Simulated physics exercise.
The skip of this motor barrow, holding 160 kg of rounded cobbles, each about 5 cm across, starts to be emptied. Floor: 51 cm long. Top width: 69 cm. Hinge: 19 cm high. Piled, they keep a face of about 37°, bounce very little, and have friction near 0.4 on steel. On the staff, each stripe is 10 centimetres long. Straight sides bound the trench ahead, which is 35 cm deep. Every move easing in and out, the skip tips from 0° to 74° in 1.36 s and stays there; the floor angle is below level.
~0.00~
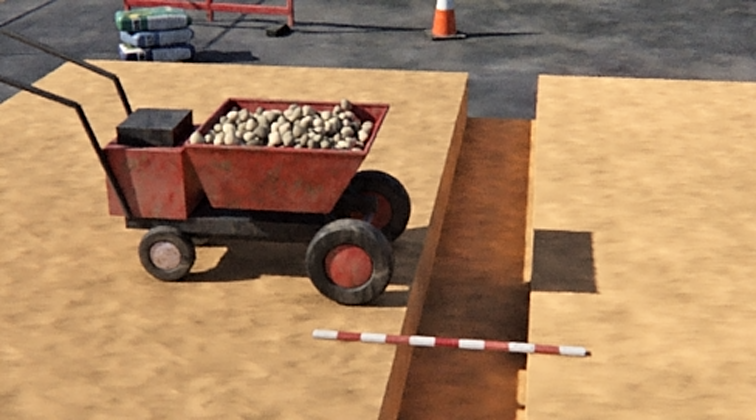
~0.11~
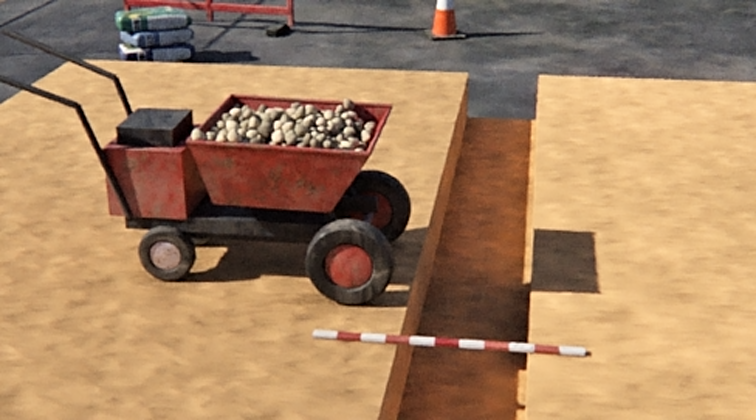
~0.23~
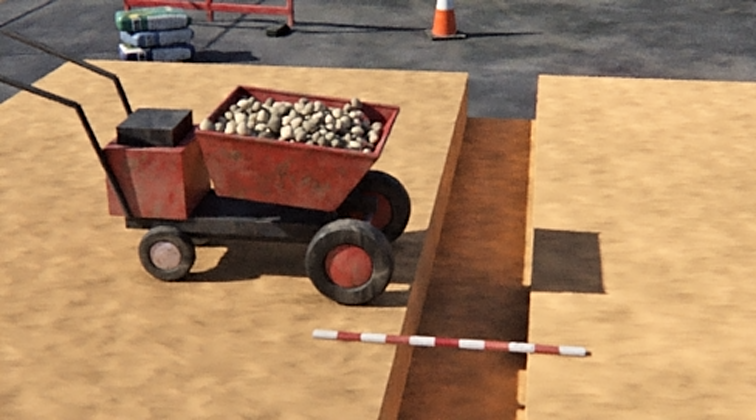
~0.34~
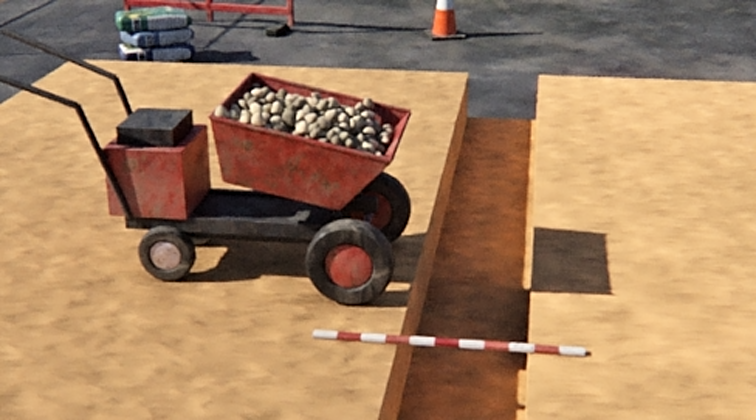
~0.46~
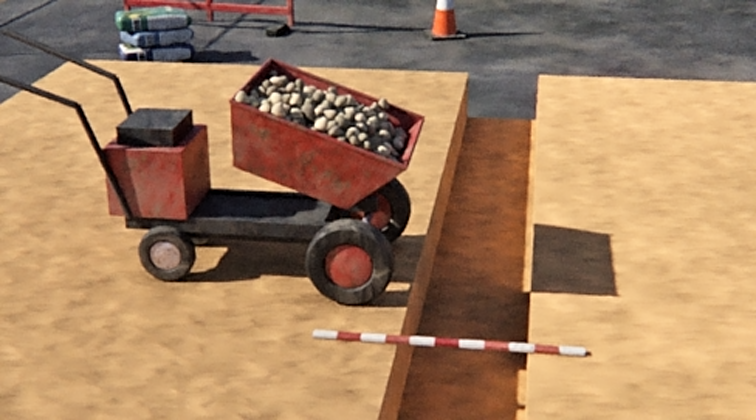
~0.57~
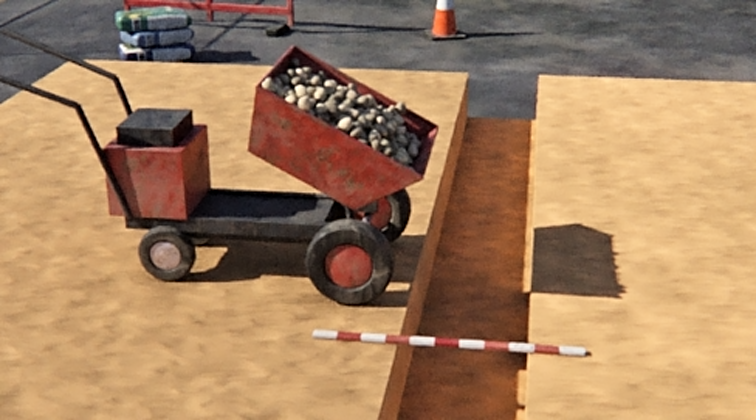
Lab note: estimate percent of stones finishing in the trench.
Approx. 73 %.
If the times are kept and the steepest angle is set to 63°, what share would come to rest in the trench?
It would be near 55 per cent.
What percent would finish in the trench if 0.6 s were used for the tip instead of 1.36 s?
Close to 45 percent, then.
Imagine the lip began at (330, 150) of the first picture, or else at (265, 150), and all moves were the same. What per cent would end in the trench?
Roughly 100 in a hundred, then 90 in a hundred.
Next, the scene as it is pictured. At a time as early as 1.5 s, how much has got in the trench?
Around 30 per cent of it.
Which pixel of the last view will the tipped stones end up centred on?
Their middle ends up near (507, 328).
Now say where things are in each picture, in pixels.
The first frame shows lip at (367, 154), floor tilted 0°, highest stones at (294, 116).
The second frame shows lip at (370, 154), floor tilted 1°, highest stones at (283, 115); the stones move at 0.2 m/s on average.
The third frame shows lip at (379, 157), floor tilted 6°, highest stones at (274, 109); the stones move at 0.4 m/s on average.
In the fourth frame, the skip is at 12°, its lip at (391, 161); the top of the load is at (263, 98); the stones move at 0.6 m/s on average.
The fifth frame shows lip at (407, 168), floor tilted 19°, highest stones at (277, 86); the stones move at 0.7 m/s on average.
The sixth frame shows lip at (422, 179), floor tilted 28°, highest stones at (295, 74); the stones move at 0.8 m/s on average.
After 1.0 s the floor is at 62°; 98 % in the skip, 2 % in the trench; the foremost stones are at (490, 207).
After 1.5 s the floor is at 74°; 53 % in the skip, 30 % in the trench, 17 % past the trench; the foremost stones are at (624, 295).
After 1.8 s the floor is at 74°; 26 % in the skip, 48 % in the trench, 26 % past the trench; the foremost stones are at (716, 292).
After 3.8 s the floor is at 74°; 0 % in the skip, 73 % in the trench, 27 % past the trench; the foremost stones are past the picture's edge.
